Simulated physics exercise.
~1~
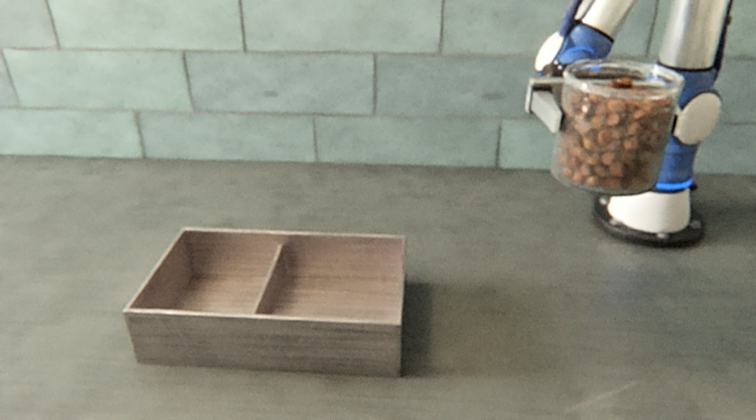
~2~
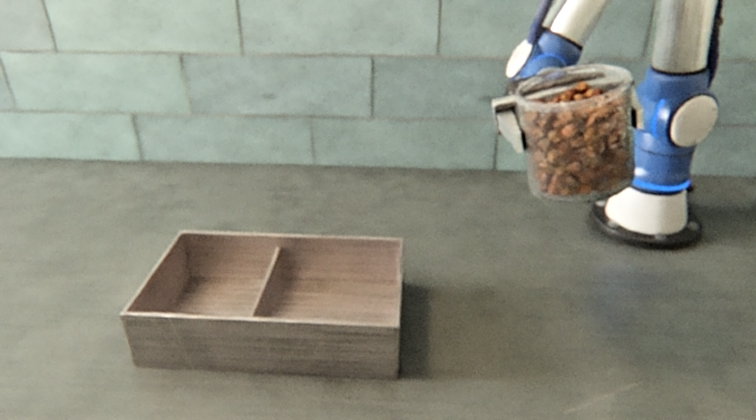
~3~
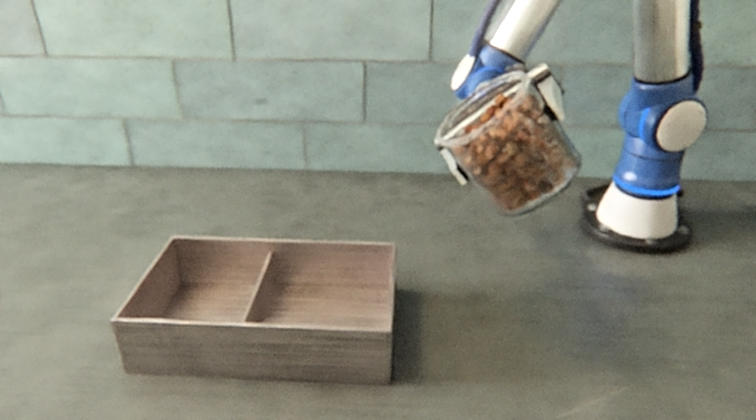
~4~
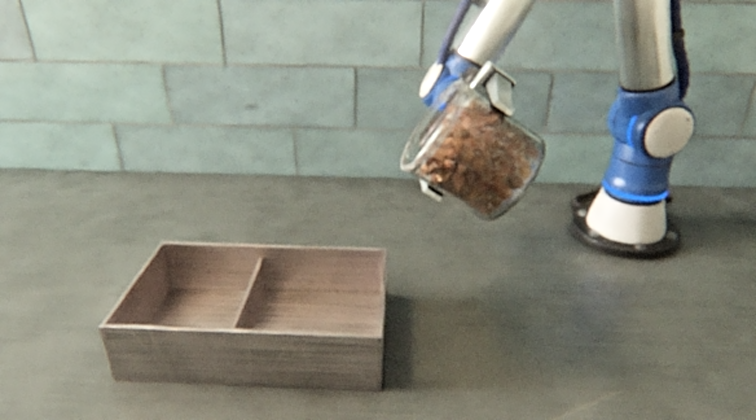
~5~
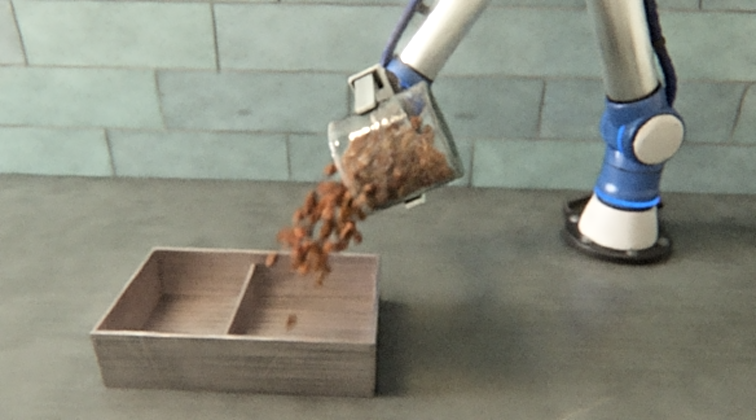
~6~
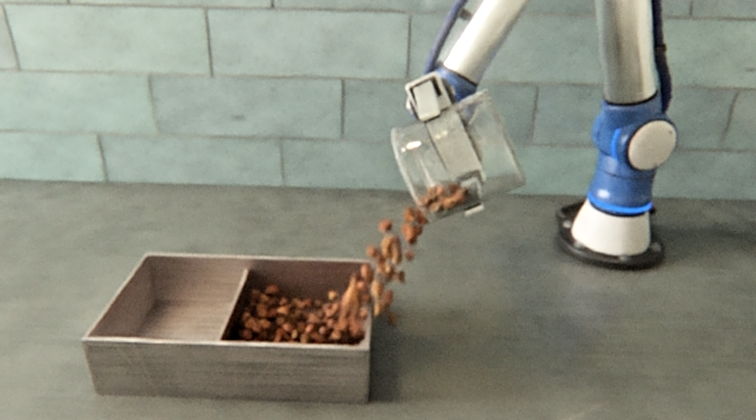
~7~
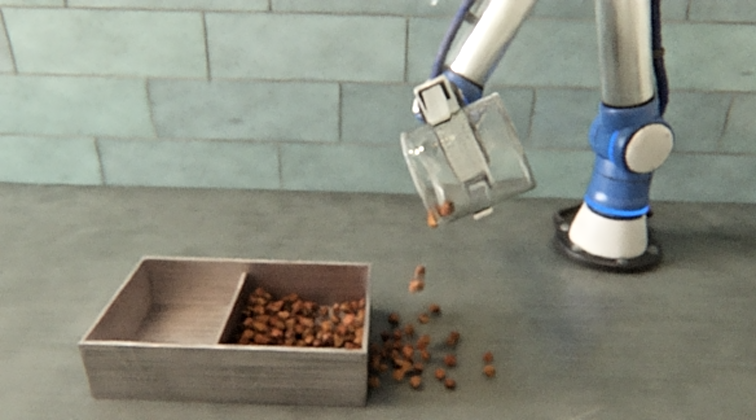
A blue and silver robot arm at the right holds a clear cup filled with brown pellets above a dark grey table, seen from the front and slightly above, with pale green tiles behind. At the left sits an open brown wooden box with two compartments. The arm carries the cup left, tipping it steadily, until pellets spill out toward the box. As the cup shifts back right, the stream fills the right compartment and runs over its right edge. Finally the cup is nearly empty, the left compartment stays bare, and stray pellets lie beside the box as a few still fall.
